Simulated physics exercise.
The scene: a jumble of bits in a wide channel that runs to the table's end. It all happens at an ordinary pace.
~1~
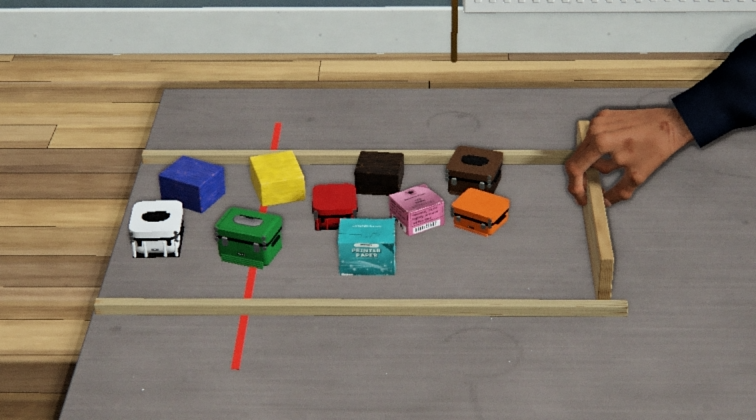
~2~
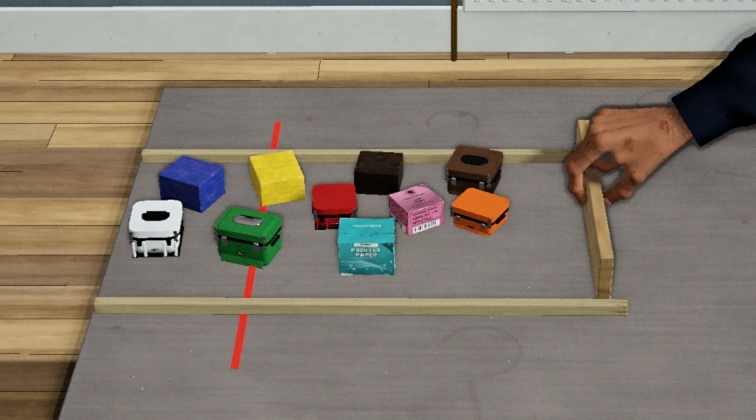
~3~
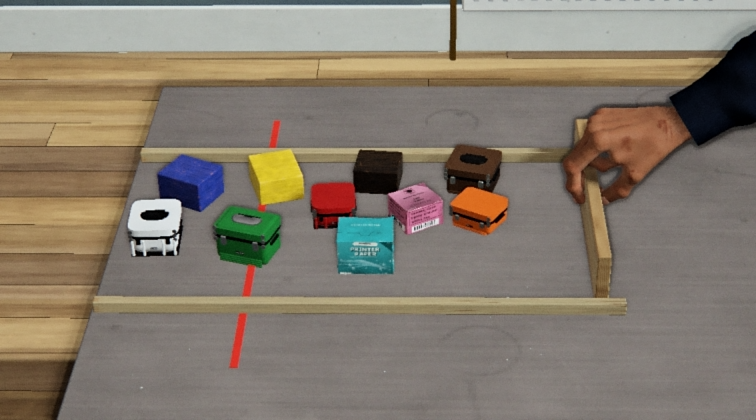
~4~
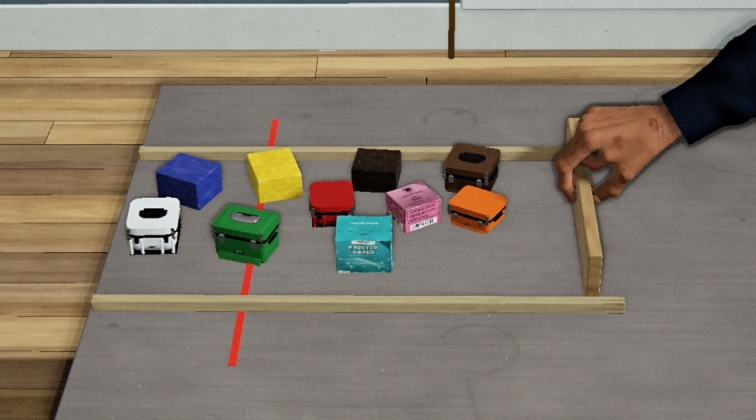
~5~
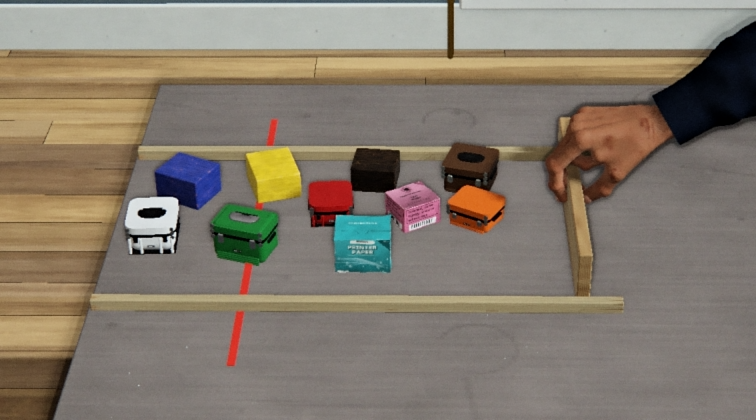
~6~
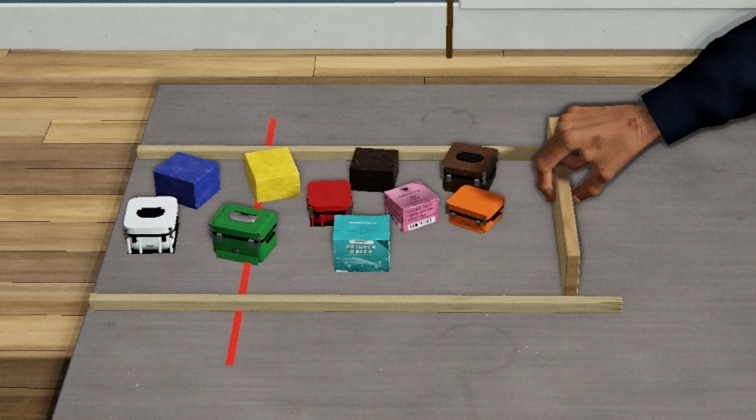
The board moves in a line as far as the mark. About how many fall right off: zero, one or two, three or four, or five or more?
Here the number that fall off is one or two.
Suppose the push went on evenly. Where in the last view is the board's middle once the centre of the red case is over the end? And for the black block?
Near (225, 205) and (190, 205).
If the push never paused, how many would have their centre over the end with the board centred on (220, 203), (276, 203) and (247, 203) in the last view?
The counts: 4, 1 and 2.
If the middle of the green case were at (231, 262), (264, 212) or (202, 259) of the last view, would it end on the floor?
Place by place, it holds on; stays on; holds on.
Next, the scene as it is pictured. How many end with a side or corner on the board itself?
That makes 3.
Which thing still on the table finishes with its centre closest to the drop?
That is the white case.
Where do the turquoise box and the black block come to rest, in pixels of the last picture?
About (220, 243), and the other about (194, 169).
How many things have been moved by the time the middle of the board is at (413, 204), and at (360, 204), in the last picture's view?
First 5, then 7.
A little later, none off yet; white case at rest near (152, 226); blue block at rest near (187, 180); green case at rest near (244, 233).
Next, none off yet; white case at rest near (152, 226); blue block moving near (180, 181); green case at rest near (244, 233).
When it is over, the number that fall off is one or two; down, blue block.
